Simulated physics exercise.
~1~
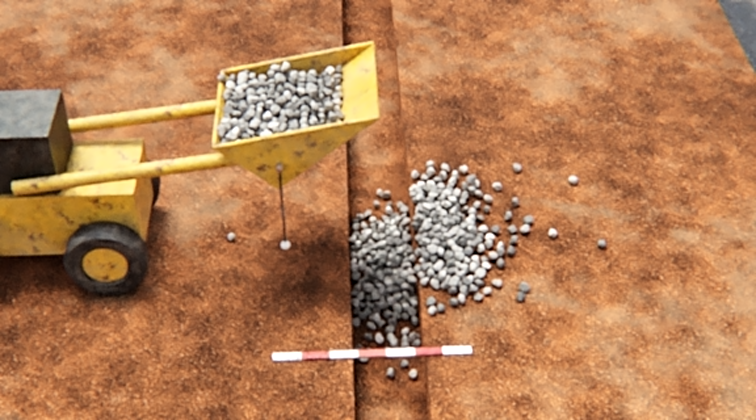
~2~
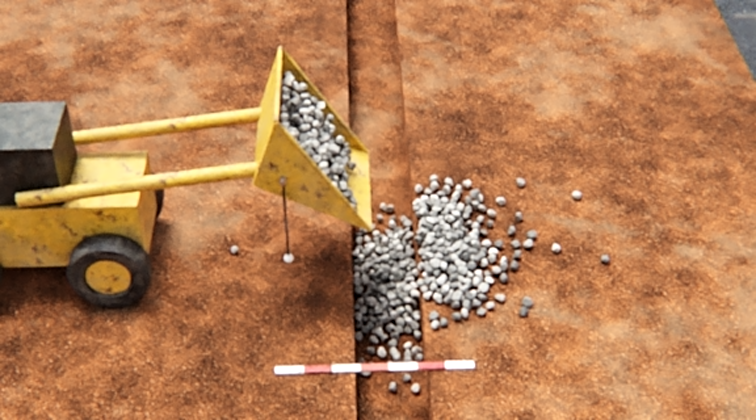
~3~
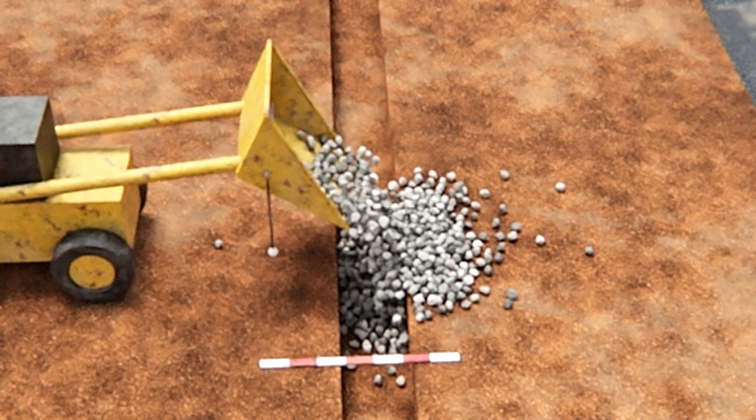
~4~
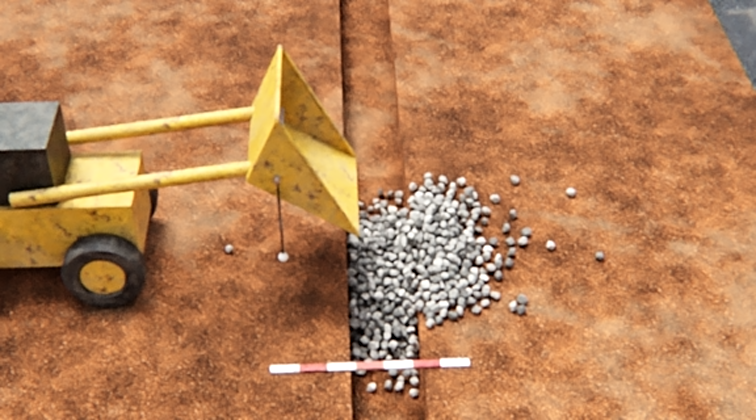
The clip shows a yellow loader on reddish-brown ground tipping a skip full of grey stones towards a trench where a similar pile already lies. The stones slide out onto the pile, and at the end the skip stays tilted above a fuller trench, with some stones lying beyond it.
